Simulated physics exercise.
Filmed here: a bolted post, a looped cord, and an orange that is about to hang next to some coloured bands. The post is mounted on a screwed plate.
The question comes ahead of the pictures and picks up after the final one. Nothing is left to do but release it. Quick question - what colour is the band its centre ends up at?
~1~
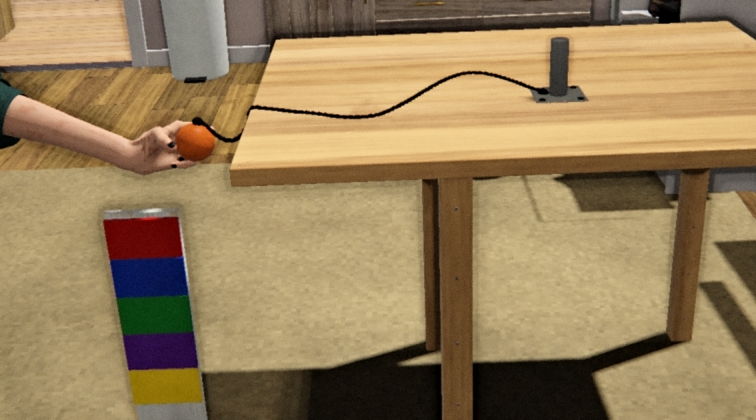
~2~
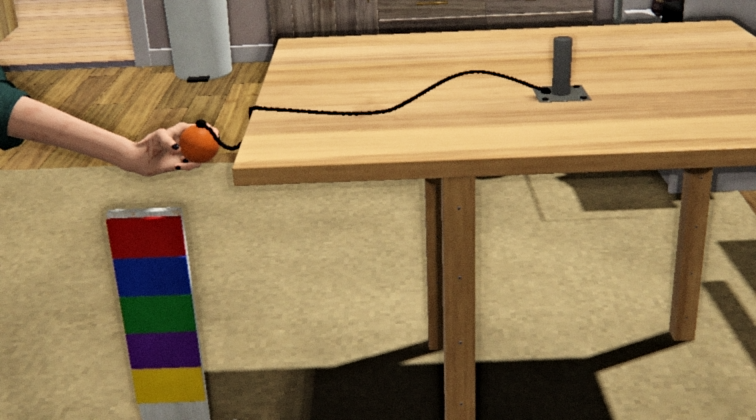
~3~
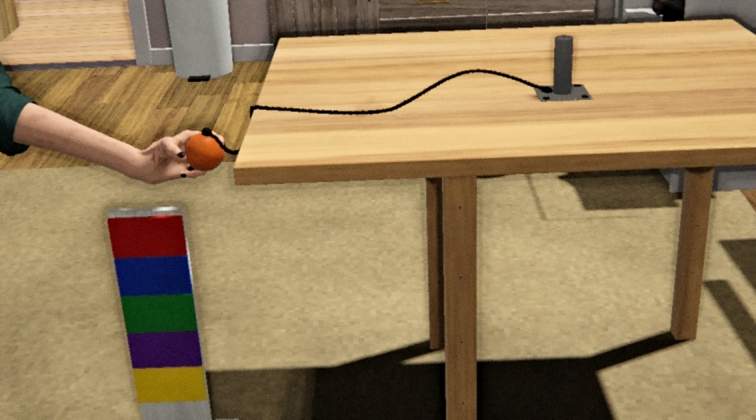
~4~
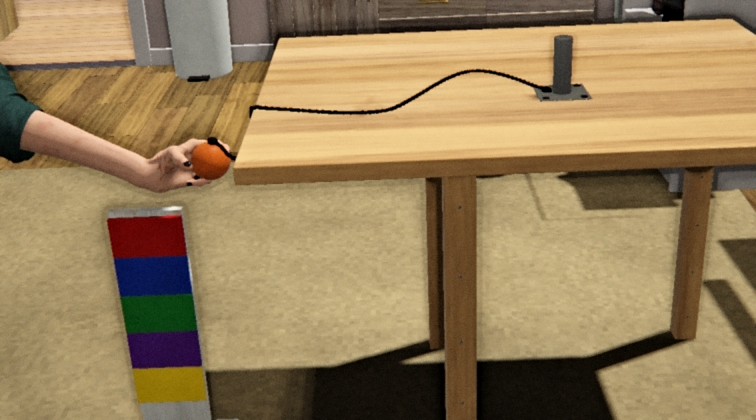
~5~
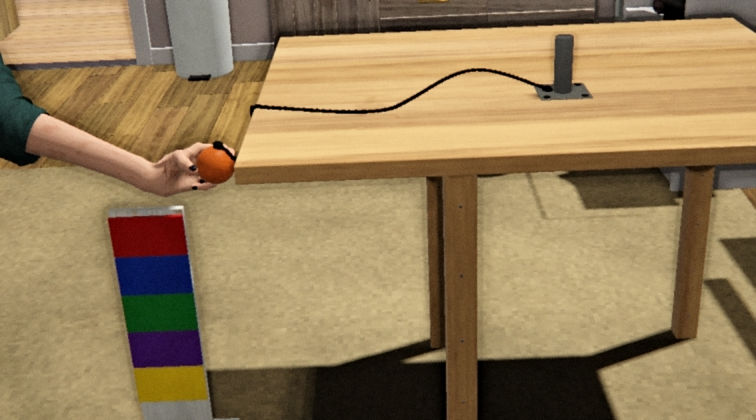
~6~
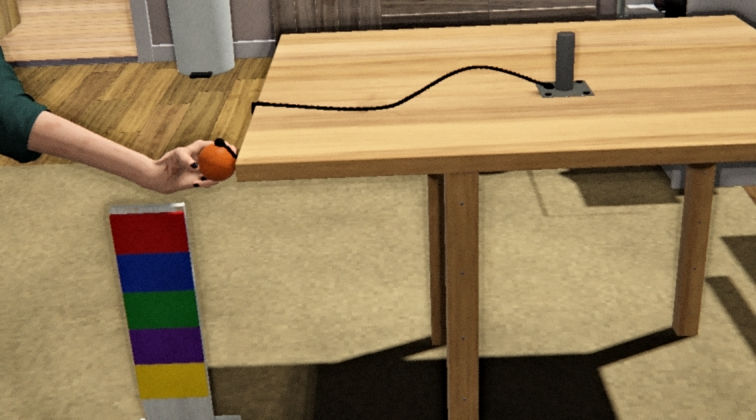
It's the green band.
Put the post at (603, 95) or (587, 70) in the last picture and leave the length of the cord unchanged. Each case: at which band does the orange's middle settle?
The first case gives blue, the second gives blue.
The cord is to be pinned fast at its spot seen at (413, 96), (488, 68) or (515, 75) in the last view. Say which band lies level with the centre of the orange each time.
Result per try, in sequence: Red / blue / blue.
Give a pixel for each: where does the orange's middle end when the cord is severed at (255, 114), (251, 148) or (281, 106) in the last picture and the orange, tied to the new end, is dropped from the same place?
Close to (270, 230) first, close to (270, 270) next, and close to (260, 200) last.
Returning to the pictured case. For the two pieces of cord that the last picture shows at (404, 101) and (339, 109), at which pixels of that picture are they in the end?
End points: Roughly (305, 91); roughly (262, 117).
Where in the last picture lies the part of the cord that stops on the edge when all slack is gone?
It's the bit near (361, 110).
Soon after, orange near (311, 286); level with green.
Then, orange near (261, 294); level with green.
At rest, orange near (276, 292); level with green. The green one.
